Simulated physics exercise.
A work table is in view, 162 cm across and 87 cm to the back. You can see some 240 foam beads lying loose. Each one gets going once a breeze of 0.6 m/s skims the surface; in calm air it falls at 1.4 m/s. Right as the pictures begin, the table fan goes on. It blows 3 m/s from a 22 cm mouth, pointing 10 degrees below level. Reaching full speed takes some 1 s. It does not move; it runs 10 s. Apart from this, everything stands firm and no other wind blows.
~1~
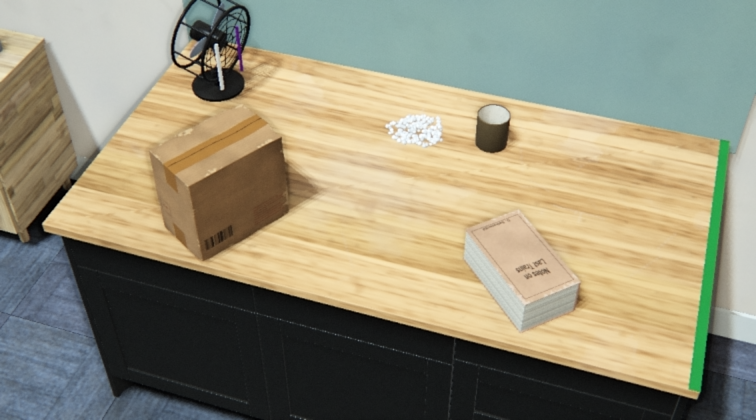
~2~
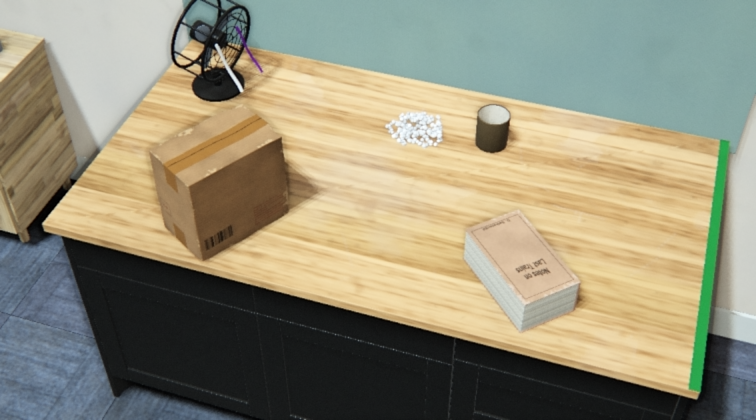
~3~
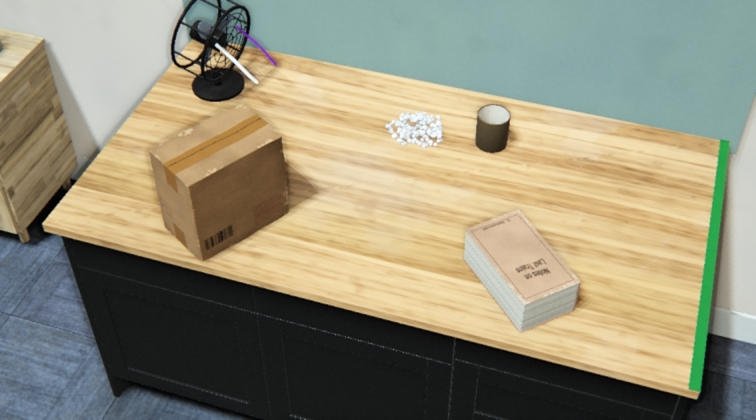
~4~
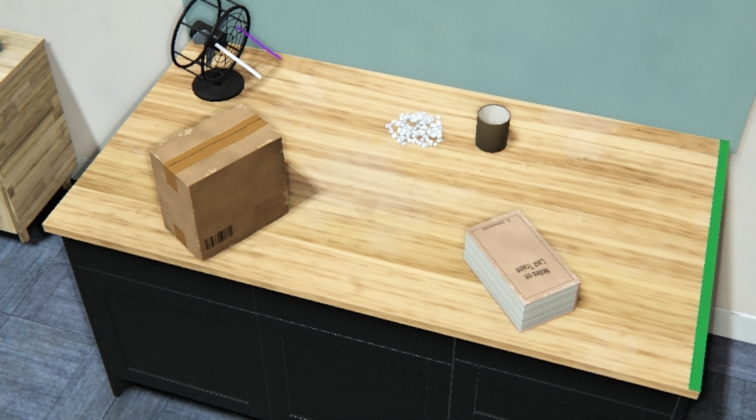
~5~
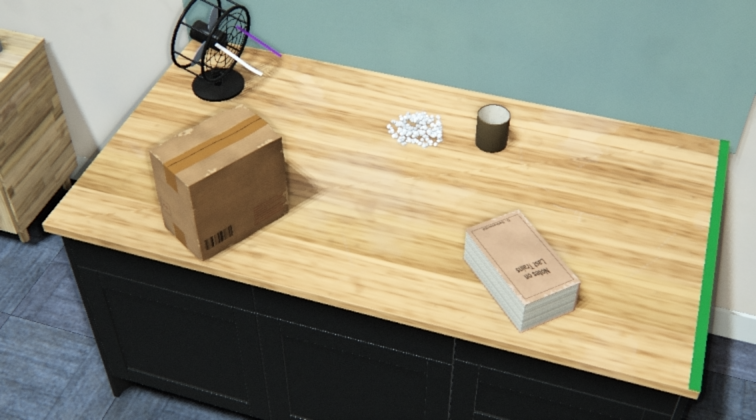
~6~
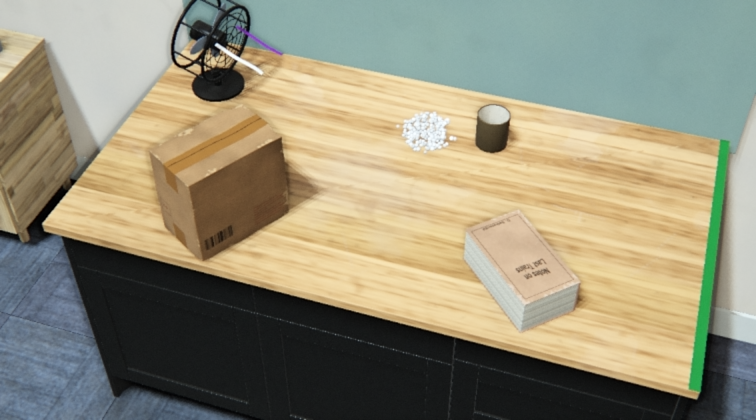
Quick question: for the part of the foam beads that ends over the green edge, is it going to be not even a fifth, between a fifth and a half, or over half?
It is over fifty percent.
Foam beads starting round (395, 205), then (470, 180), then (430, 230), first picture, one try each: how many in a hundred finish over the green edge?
In that order: 1 %, 90 %, 2 %.
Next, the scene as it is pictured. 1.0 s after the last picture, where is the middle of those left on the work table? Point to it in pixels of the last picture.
Approx. centre at (705, 153) px.
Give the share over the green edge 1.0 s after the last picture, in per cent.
I'd say near 80 per cent by then.
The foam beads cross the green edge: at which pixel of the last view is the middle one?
The middle of the crossings lies near (722, 207) in the last picture.
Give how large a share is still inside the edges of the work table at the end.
It comes to about 0 % at the end.
Then, 1.0 s after the last picture the count stands so, 82 % are over the green edge; the middle of those still in play is near (733, 154).
Then, 2.2 s after the last picture the count stands so, 98 % are over the green edge.
Then, 4.6 s after the last picture the count stands so, 100 % are over the green edge.
Then, 9.1 s after the last picture, at the end, 100 % are over the green edge.
